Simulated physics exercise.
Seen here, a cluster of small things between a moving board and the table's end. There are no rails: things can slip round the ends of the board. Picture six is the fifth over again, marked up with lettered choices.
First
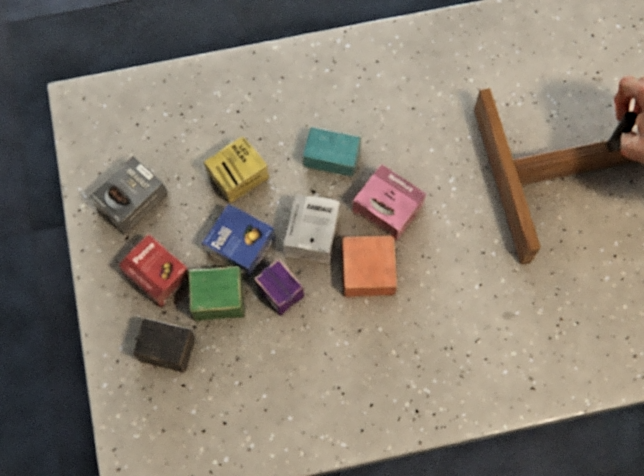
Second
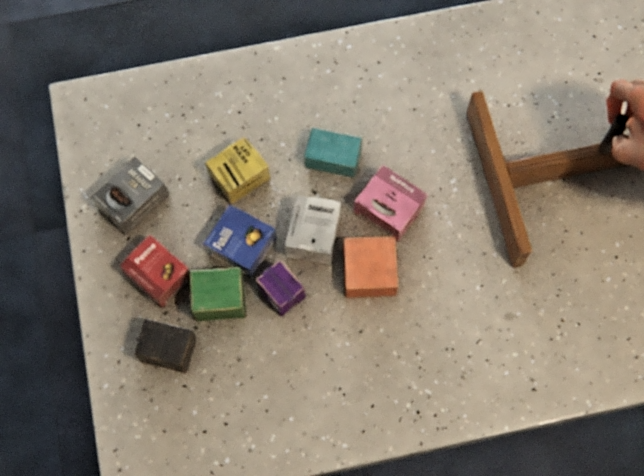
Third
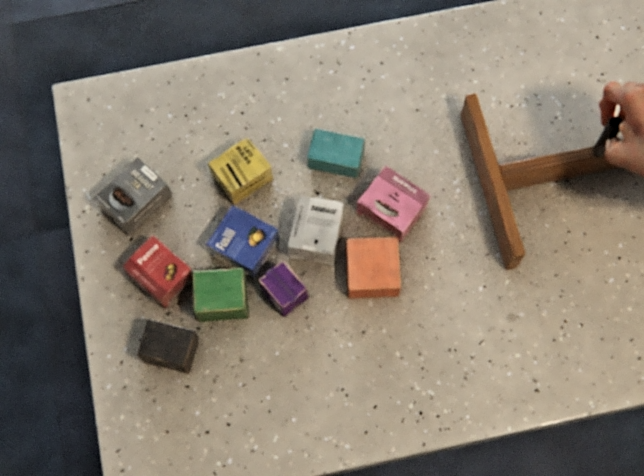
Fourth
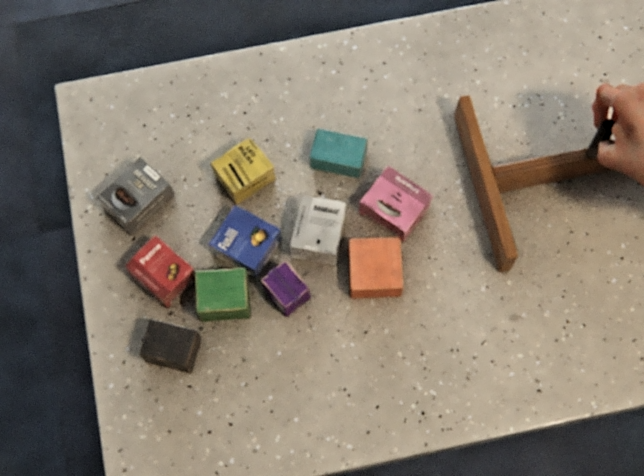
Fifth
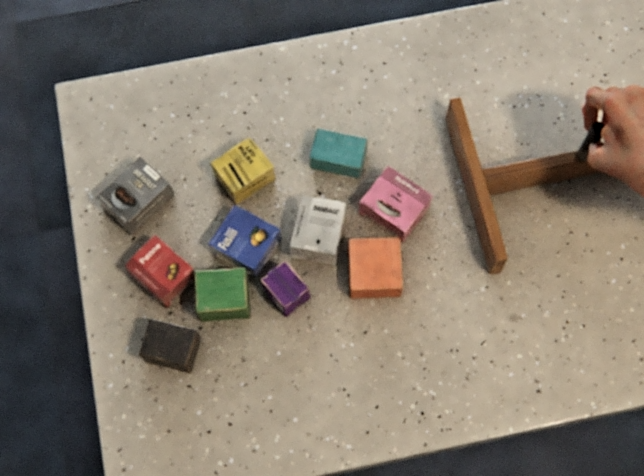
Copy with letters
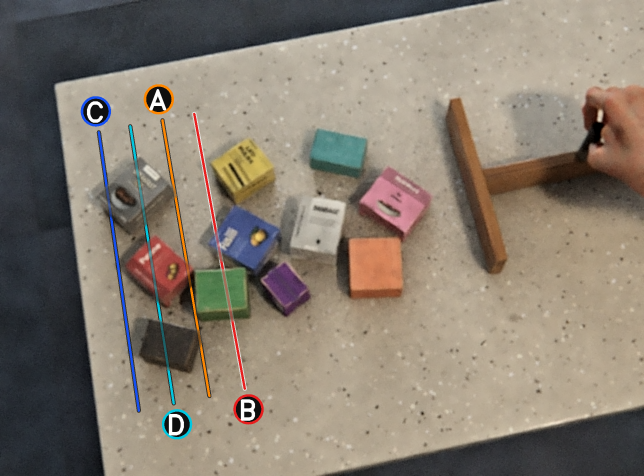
The clip shows a hand at the right slowly sliding a T-shaped wooden tool a short way left across a speckled tabletop, toward a cluster of small coloured boxes and blocks, which stay in place without being touched.
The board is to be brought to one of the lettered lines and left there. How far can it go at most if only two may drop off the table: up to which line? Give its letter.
It can go as far as B.
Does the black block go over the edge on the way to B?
No.
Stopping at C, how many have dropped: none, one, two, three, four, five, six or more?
Six or more.
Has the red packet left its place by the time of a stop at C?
Yes.
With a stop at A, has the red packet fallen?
Yes.
On the copy, A at (185, 251); B at (218, 244); C at (118, 264); D at (151, 258).
On B. First, board (385, 195); turquoise block (332, 155); orange block (366, 271).
Then, board (292, 213); red packet (118, 286); blue packet (164, 256).
Finally, board (219, 228); red packet over the edge; grey packet over the edge; two fallen.
By contrast, A drops four; C drops seven; D drops six.
